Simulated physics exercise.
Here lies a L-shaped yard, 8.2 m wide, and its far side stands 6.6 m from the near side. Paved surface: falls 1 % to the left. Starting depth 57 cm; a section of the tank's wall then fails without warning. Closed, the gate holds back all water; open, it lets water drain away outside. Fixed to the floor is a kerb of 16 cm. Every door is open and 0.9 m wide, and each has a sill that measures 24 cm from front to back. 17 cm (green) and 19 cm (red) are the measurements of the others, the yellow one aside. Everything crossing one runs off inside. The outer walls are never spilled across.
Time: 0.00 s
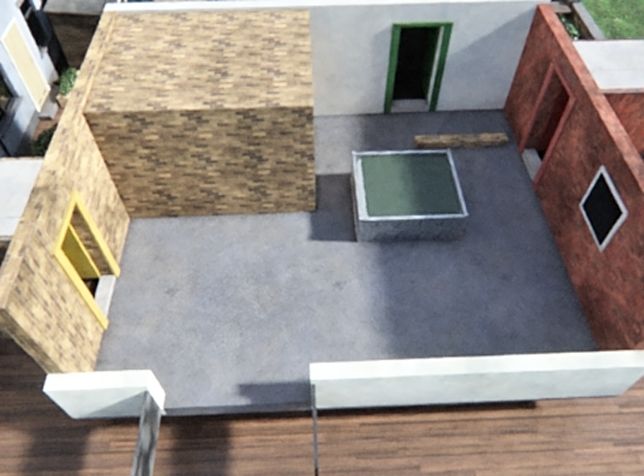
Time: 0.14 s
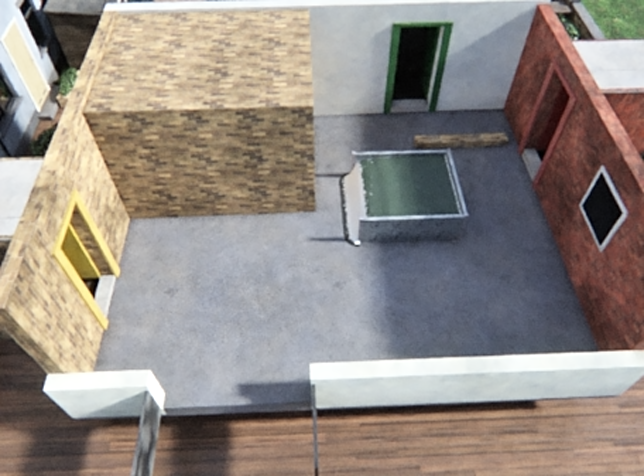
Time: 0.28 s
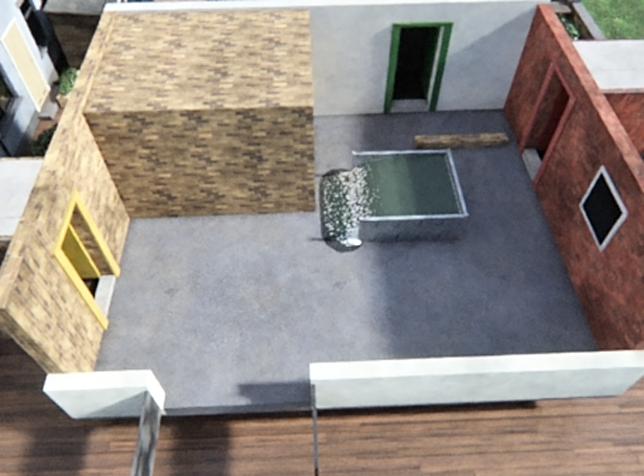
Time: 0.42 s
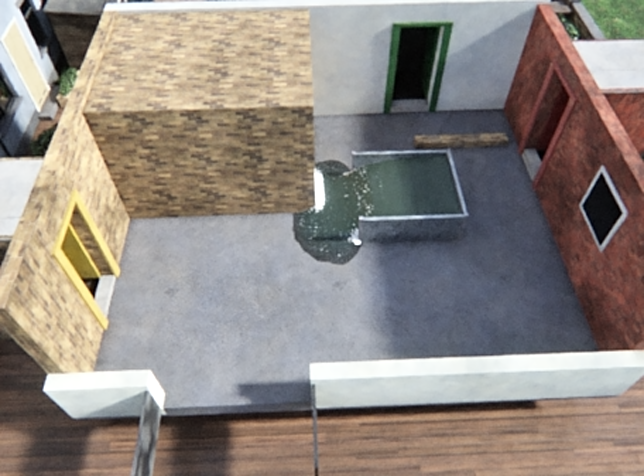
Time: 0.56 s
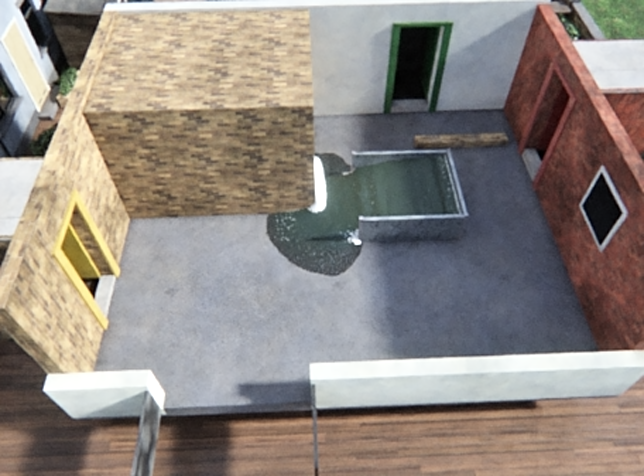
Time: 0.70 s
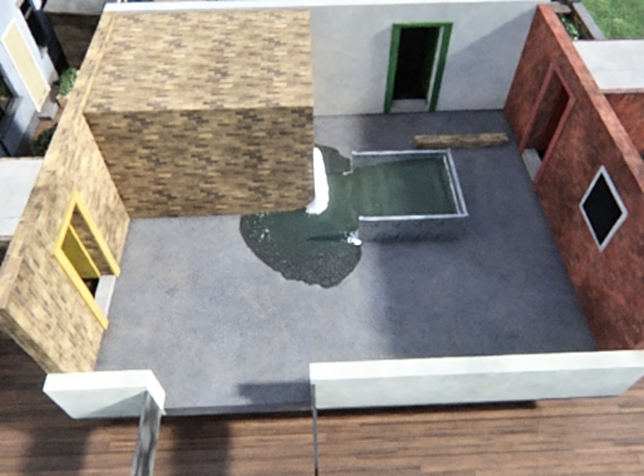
Dark green water pouring from the left end of a rectangular tank and spreading leftward across a grey walled yard's floor.
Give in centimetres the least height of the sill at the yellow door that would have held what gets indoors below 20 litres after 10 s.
11.5 cm.
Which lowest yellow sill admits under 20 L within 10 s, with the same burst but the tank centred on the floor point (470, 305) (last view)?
That setup calls for roughly 16 cm.
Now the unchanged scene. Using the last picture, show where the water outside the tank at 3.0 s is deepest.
(89, 396).
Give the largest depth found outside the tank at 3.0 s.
About 31 cm at most.
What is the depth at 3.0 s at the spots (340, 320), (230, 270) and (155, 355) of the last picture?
Roughly 2, 3 and 2 centimetres.
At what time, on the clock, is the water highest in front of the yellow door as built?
2.4 s.
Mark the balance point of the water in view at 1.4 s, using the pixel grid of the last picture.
I'd put it close to (356, 207).
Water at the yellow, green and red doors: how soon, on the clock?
Yellow 2.0 s, green 2.0 s, red 4.0 s.
After 1.4 s water covers 25 % of the floor, deepest (40 cm) near (320, 199); it has not reached the yellow door.
After 3.0 s water covers 55 % of the floor, deepest (31 cm) near (89, 396); 16 cm at the yellow door, 22 litres in over its 9 cm sill.
After 10.0 s water covers 75 % of the floor, deepest (12 cm) near (317, 145); 6 cm at the yellow door, 38 litres in over its 9 cm sill.
At the yellow door as built, the water arrived by 2.0 s and peaked near 17 cm at 2.4 s.
Run again over the same 10 s with other heights there, 33 litres in over 9.5 cm, 12 litres over 13 cm. The limit of 20 litres is kept from about 11.5 cm up.
